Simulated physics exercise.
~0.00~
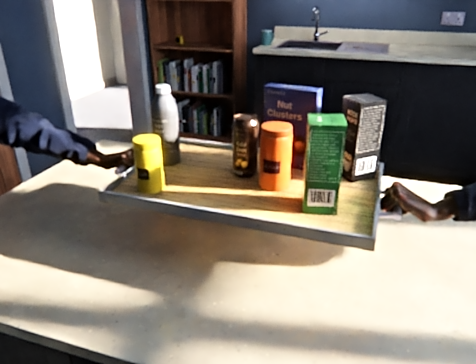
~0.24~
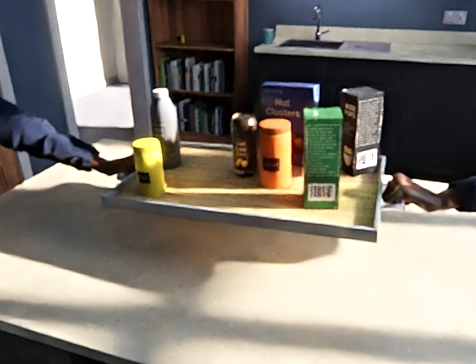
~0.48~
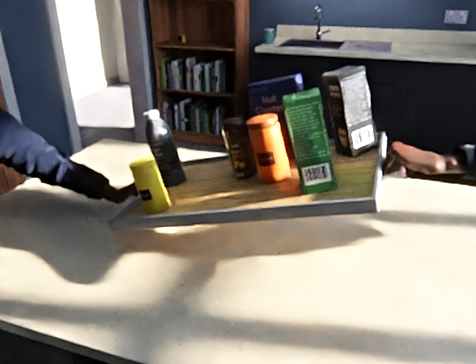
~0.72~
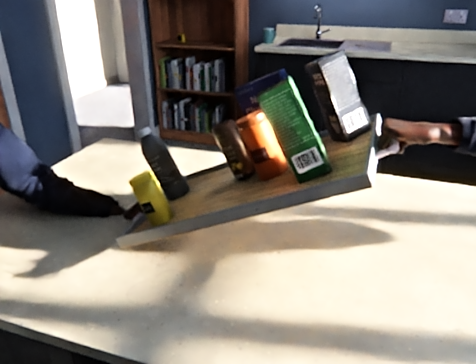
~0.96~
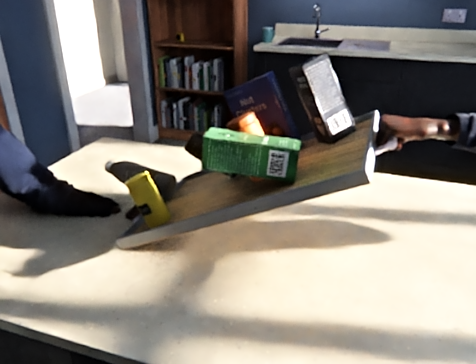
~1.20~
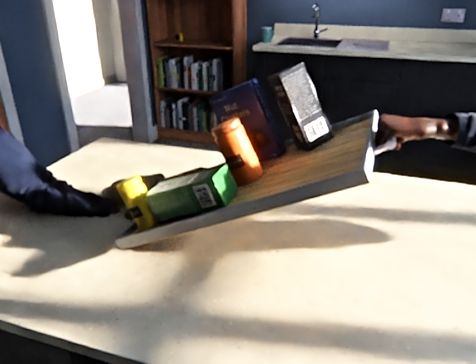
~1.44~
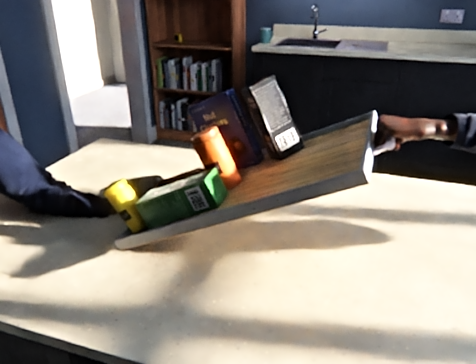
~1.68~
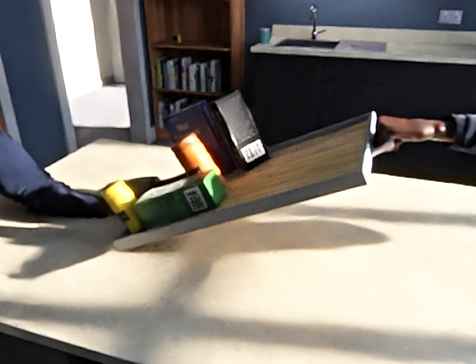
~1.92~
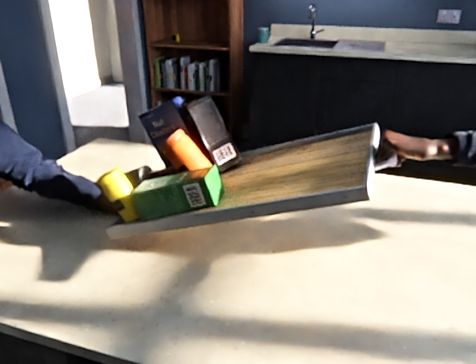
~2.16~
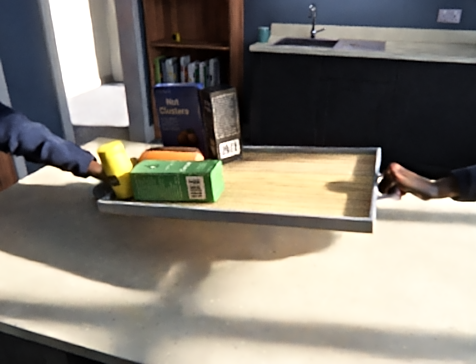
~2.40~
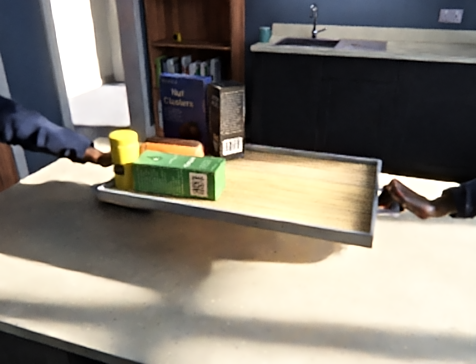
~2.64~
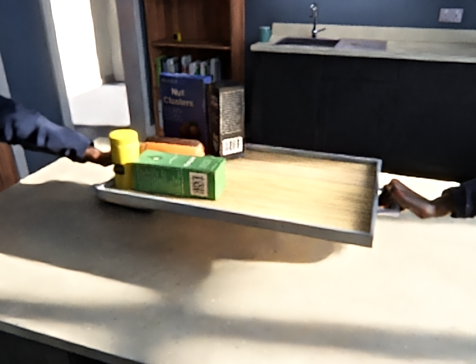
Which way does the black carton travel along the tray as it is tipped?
The black carton slides to the left, ending up near the left end of the tray beside the blue packet.
